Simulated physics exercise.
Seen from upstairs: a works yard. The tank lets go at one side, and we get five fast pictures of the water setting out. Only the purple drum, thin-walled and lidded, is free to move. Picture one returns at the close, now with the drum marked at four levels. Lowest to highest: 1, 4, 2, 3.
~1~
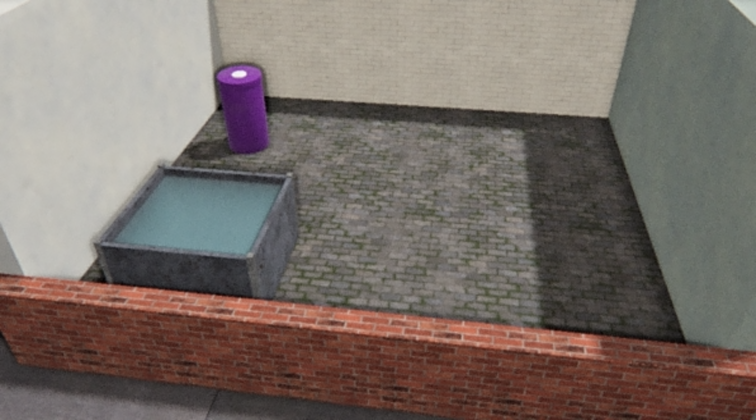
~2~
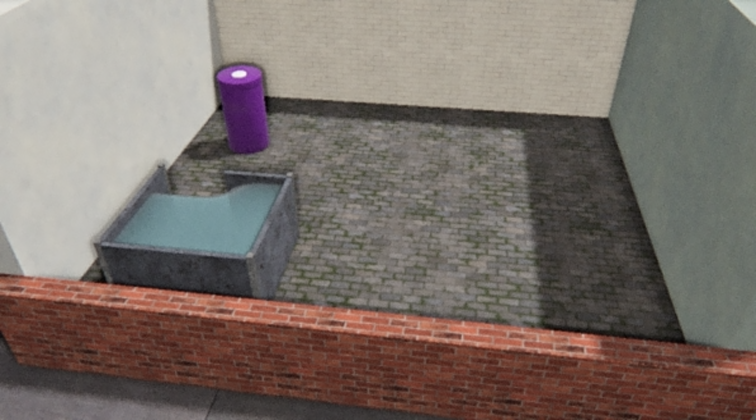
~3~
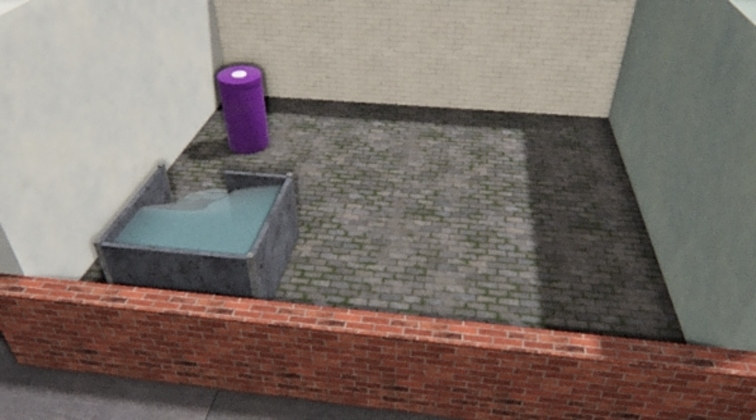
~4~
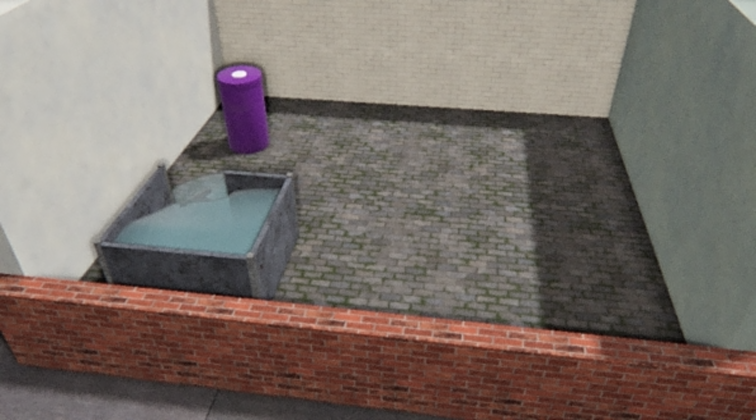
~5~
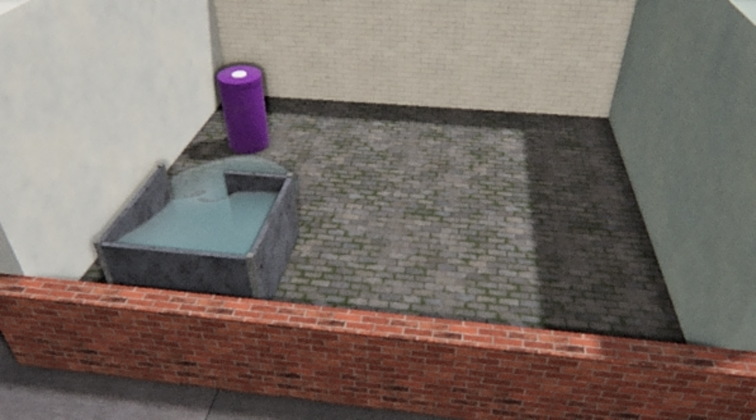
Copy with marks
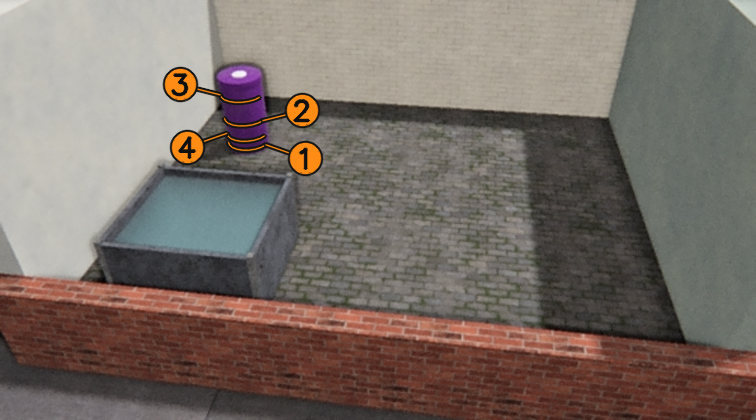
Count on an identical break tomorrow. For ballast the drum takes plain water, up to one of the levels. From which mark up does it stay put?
Level 2.
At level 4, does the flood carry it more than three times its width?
No.
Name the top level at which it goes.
Here it is level 4.
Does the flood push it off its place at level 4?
Yes, that goes wrong.
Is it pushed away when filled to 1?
Yes, it does.
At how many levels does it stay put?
Two.
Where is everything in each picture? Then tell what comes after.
Lid of the purple drum at (239, 75); tank full, its middle at (203, 214).
Water covers 1 % of the ground, mostly out of sight from here.
Water covers 2 % of the ground, mostly out of sight from here.
Water covers 4 % of the ground, mostly out of sight from here.
Lid of the purple drum at (239, 75); water covers 7 % of the ground and is seen nearest the drum at (256, 159).
On the marked copy, 1 at (242, 150); 2 at (238, 125); 3 at (235, 102); 4 at (241, 141); from the bottom up 1, 4, 2, 3.
Choosing 1, it is pushed about 3 times its own width away.
Choosing 2, it does not move.
Choosing 3, it does not move.
Choosing 4, it is pushed about its own width away.
